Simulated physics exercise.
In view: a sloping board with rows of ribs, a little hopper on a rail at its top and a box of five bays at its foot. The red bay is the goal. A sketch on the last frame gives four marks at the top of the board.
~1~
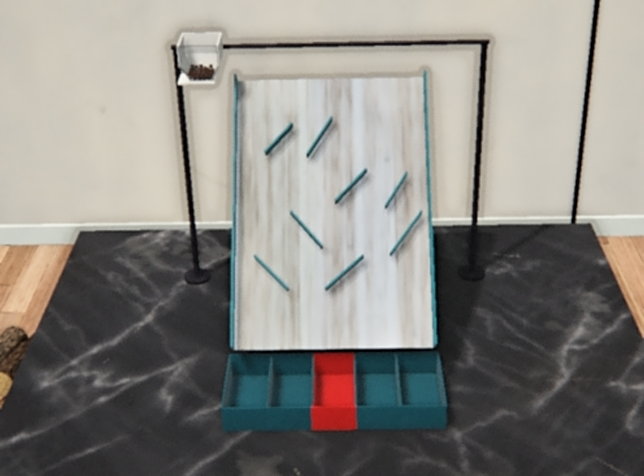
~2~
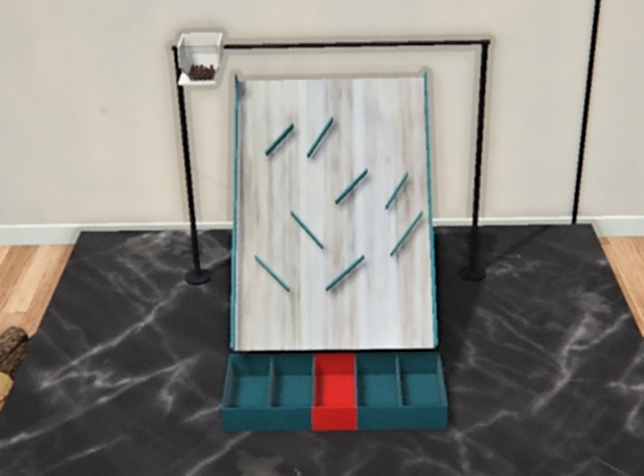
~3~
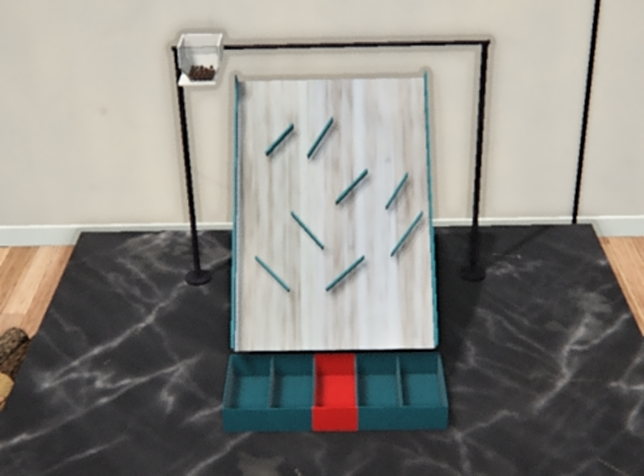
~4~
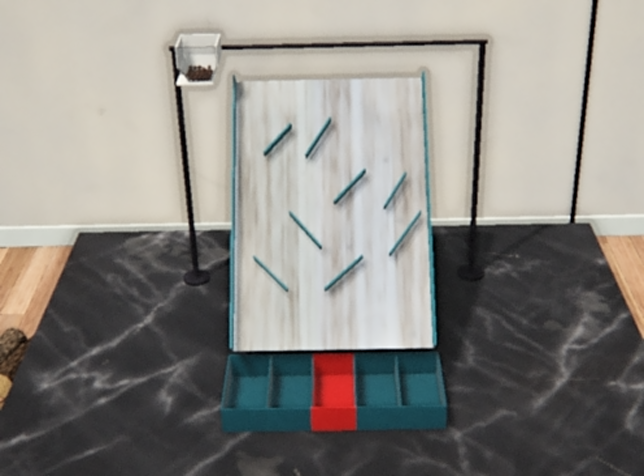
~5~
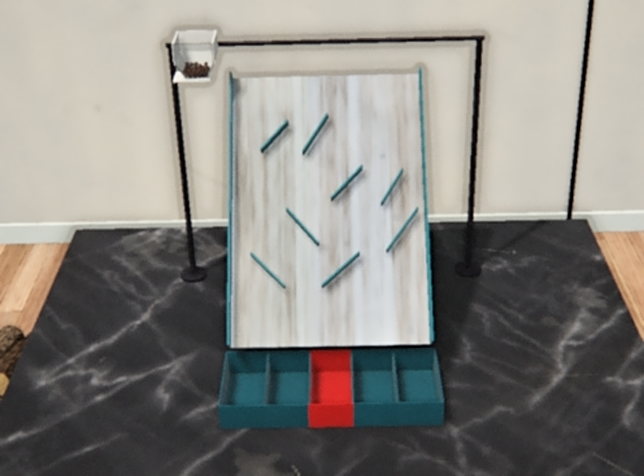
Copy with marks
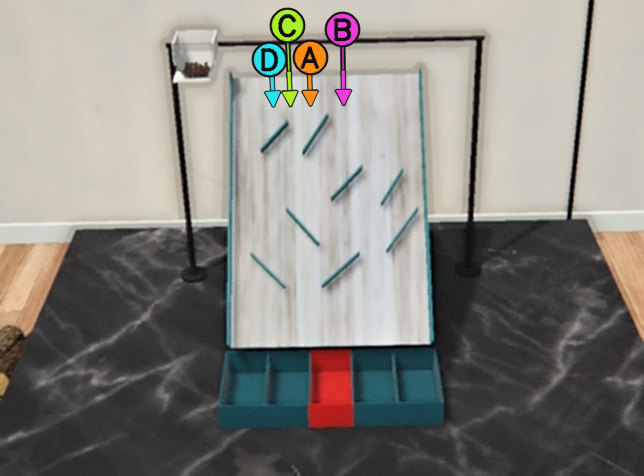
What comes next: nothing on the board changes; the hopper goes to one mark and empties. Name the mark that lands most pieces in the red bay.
Mark A.
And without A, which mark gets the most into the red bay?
It is C.
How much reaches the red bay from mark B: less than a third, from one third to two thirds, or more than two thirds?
Mark B gives less than a third.
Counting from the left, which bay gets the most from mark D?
The first from the left.
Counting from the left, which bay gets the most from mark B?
The second.
On the marked copy, mark A meets the board at (310, 100); mark B meets the board at (343, 99); mark C meets the board at (290, 100); mark D meets the board at (273, 101).
If A is chosen, about two thirds in the red bay, about a third in other bays.
If B is chosen, a stray few in the red bay, nearly all in other bays, a stray few outside the box.
If C is chosen, about a quarter in the red bay, most in other bays.
If D is chosen, a stray few in the red bay, nearly all in other bays, a small part outside the box.
